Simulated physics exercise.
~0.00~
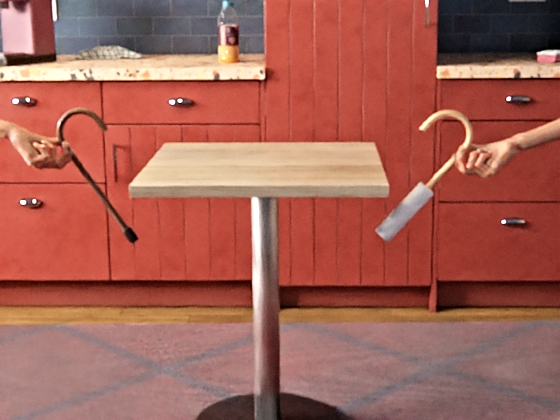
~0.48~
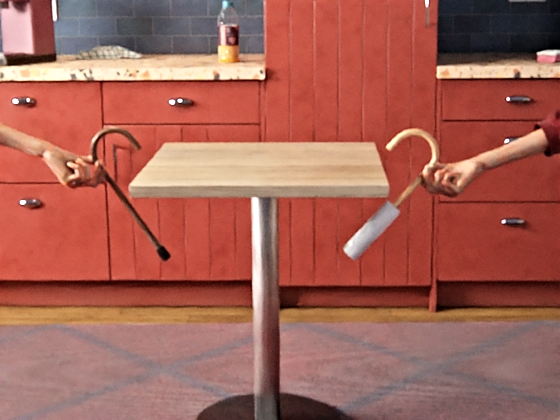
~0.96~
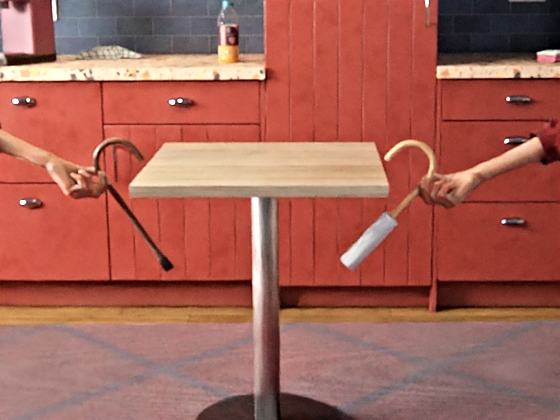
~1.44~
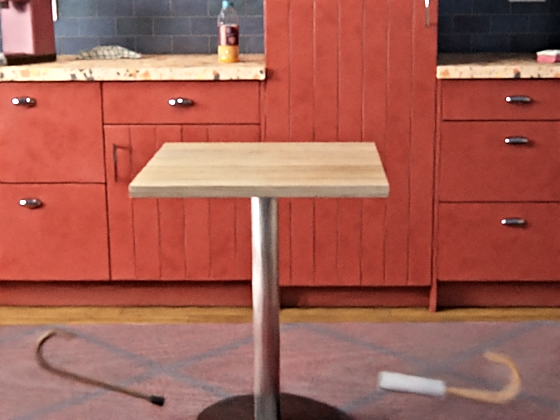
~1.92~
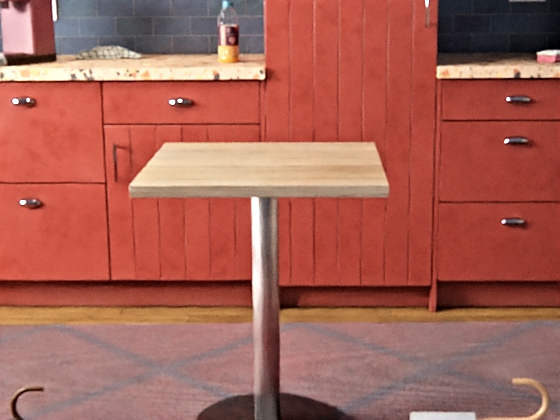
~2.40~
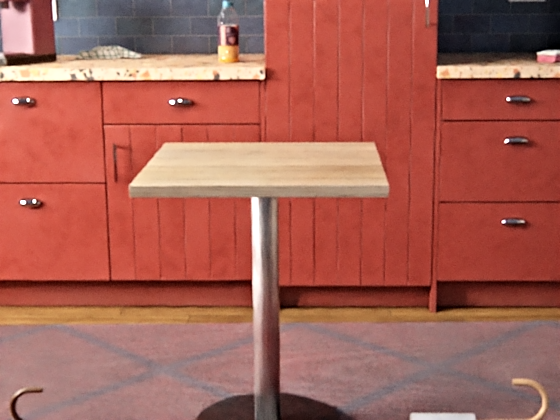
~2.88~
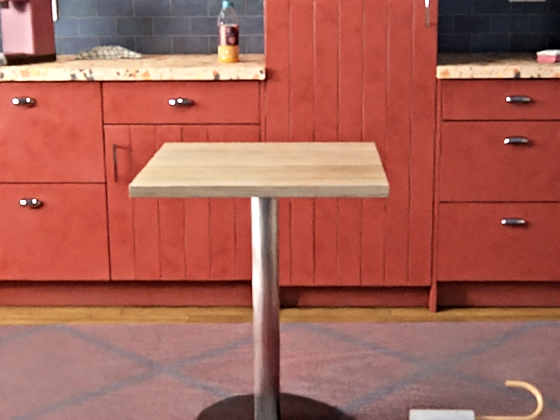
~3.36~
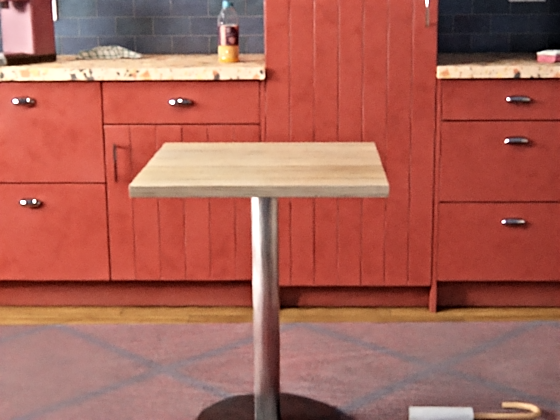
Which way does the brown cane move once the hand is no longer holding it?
The brown cane moves down, dropping beside the table to the floor.
